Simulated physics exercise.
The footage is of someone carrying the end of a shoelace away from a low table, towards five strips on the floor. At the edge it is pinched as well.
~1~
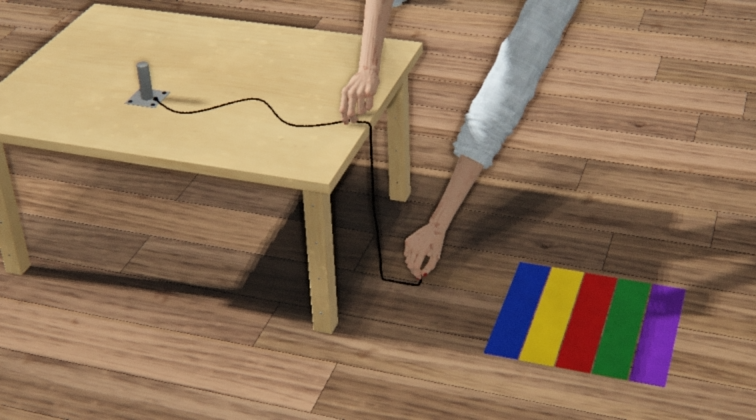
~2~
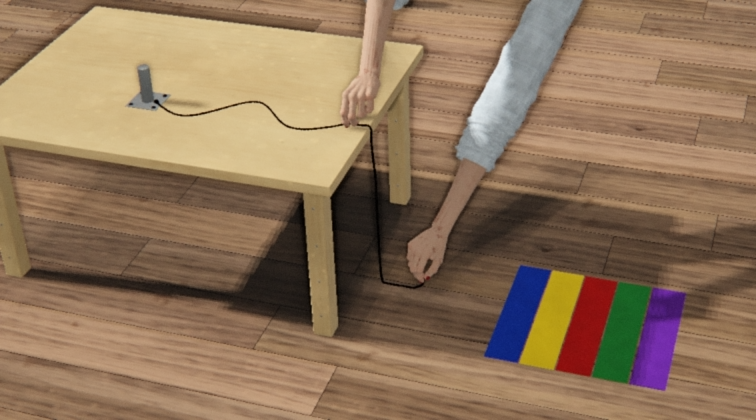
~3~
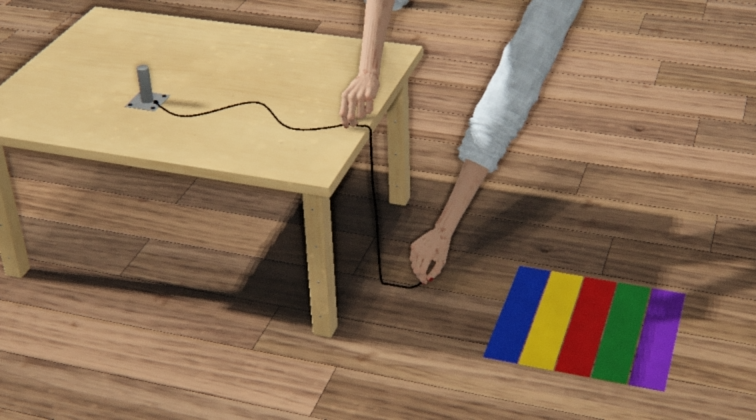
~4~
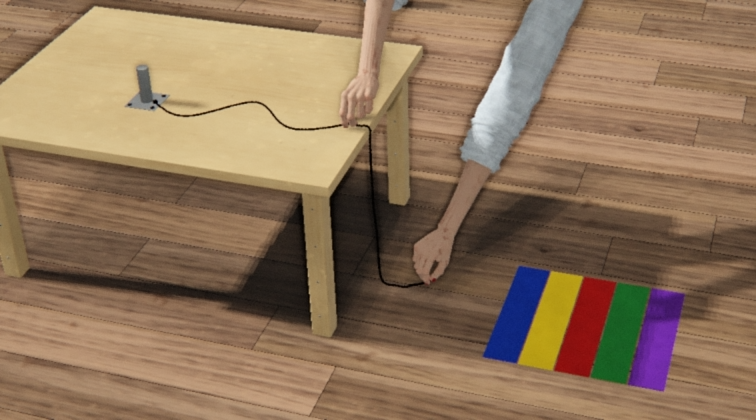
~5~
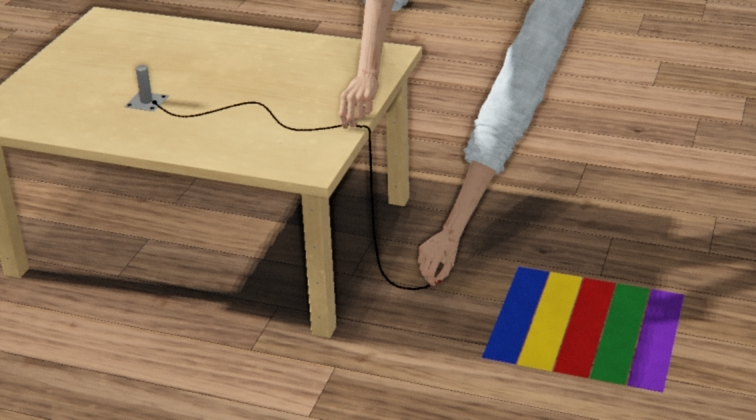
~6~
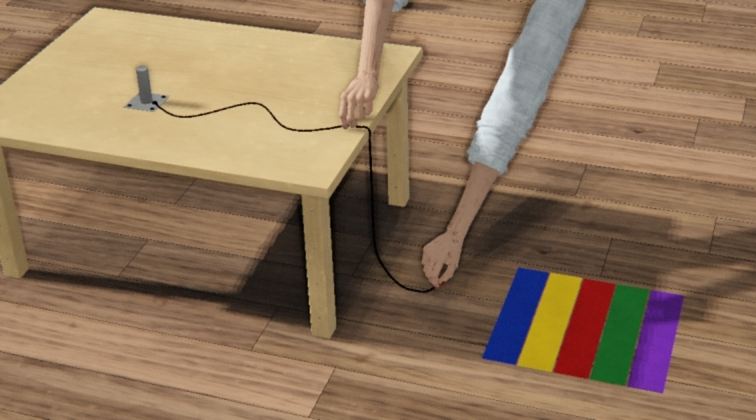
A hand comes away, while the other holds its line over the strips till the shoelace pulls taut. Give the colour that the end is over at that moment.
The end is over red.
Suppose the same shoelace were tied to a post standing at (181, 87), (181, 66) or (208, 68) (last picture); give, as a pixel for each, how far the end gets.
Respectively (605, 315), (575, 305) and (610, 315).
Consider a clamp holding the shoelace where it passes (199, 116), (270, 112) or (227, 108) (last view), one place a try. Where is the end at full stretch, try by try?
(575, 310); (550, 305); (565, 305).
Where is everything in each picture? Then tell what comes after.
The first frame shows end (421, 275); blue (507, 338); yellow (542, 345); red (578, 351); green (615, 358); purple (651, 365).
The second frame shows end (424, 279); shoelace through (176, 114) (250, 102) (299, 129) (371, 135) (377, 201) (380, 268).
The third frame shows end (427, 280).
The fourth frame shows end (430, 280); shoelace through (175, 115) (249, 102) (298, 129) (370, 135) (373, 202) (380, 268).
The fifth frame shows end (435, 282).
The sixth frame shows end (439, 283); shoelace through (175, 116) (249, 104) (298, 131) (370, 136) (372, 203) (385, 269).
Early on, end near (528, 299); over blue.
Midway, end near (565, 306); over yellow.
At the end of the slack, end near (587, 310); over red. It halts on the red strip.
